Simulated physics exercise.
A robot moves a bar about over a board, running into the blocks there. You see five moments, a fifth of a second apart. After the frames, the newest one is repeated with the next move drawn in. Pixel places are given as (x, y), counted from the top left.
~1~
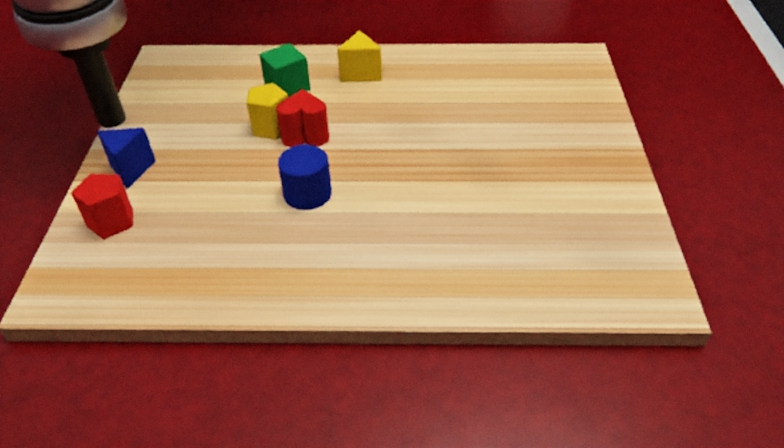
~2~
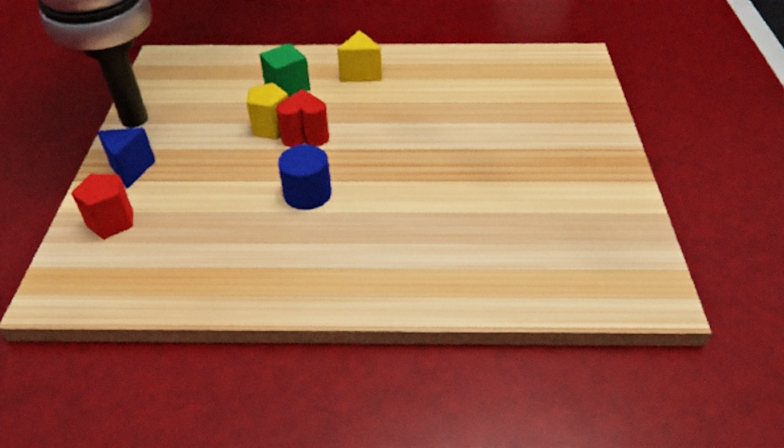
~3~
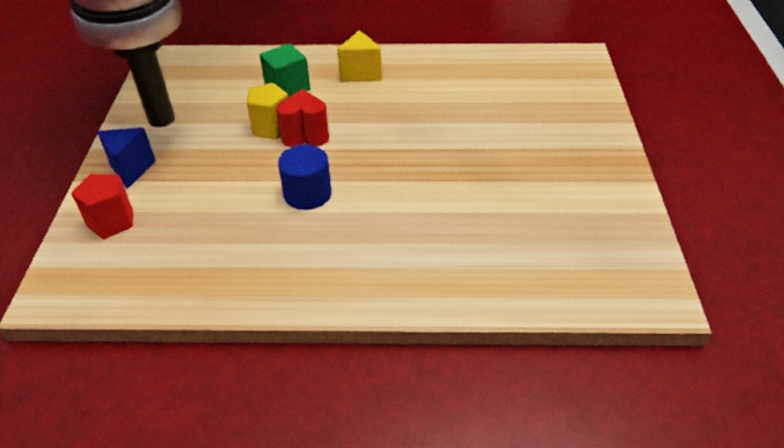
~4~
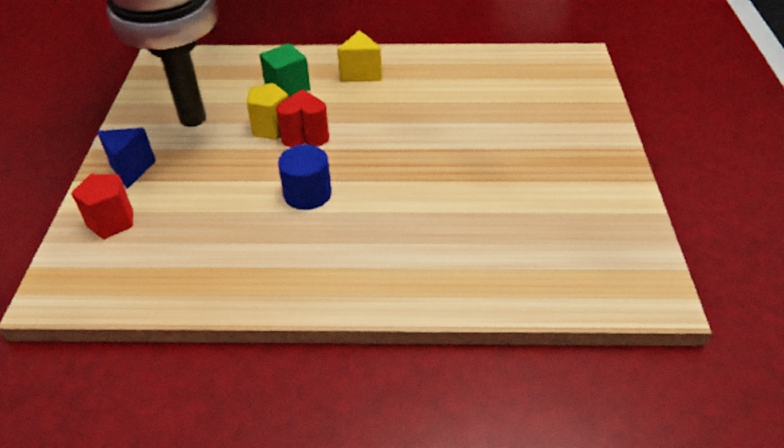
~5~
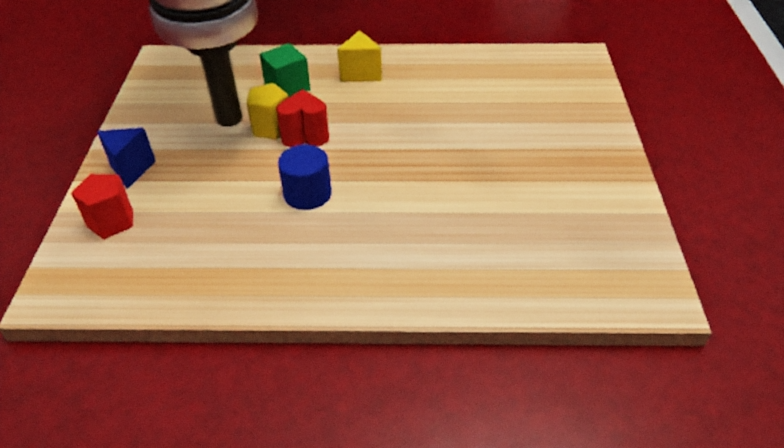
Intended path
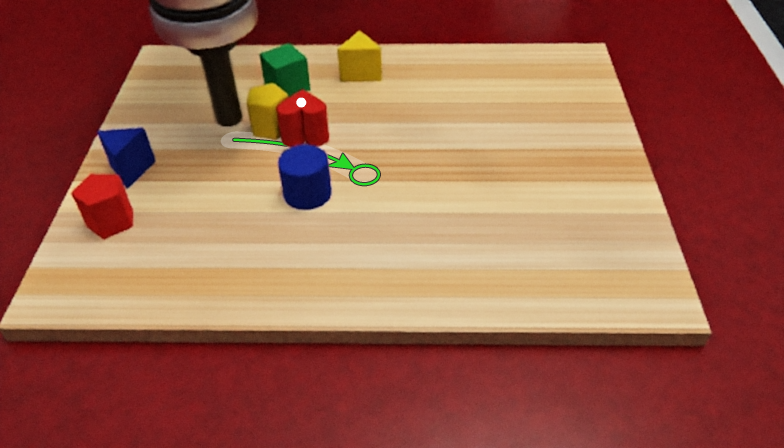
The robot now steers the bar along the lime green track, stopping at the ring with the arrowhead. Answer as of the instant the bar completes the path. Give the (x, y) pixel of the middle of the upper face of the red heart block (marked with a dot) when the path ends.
If I read the scene right, the answer is (340, 101).
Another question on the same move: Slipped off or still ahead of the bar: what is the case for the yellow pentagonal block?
Expect to find it next to or behind the bar.
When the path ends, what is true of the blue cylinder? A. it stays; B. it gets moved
Choice A: It stays.
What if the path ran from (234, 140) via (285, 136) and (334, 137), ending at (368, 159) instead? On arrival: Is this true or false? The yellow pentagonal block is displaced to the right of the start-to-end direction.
False.
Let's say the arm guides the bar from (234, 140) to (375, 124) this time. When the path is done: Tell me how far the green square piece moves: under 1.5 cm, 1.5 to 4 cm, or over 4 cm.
Moves under 1.5 cm.
Drawn move, from (234, 140) over (281, 144) and (325, 155) to (365, 175); the dot is on the red heart block.
The first path, step by step. One third of the way, bar (278, 123); yellow pentagonal block (275, 90); red heart block (314, 102).
Two thirds of the way, bar (323, 135); yellow pentagonal block (275, 90); red heart block (340, 101), turned 70° anticlockwise.
At the end, bar (364, 154); yellow pentagonal block (275, 90); red heart block (340, 101), turned 70° anticlockwise; blue cylinder still.
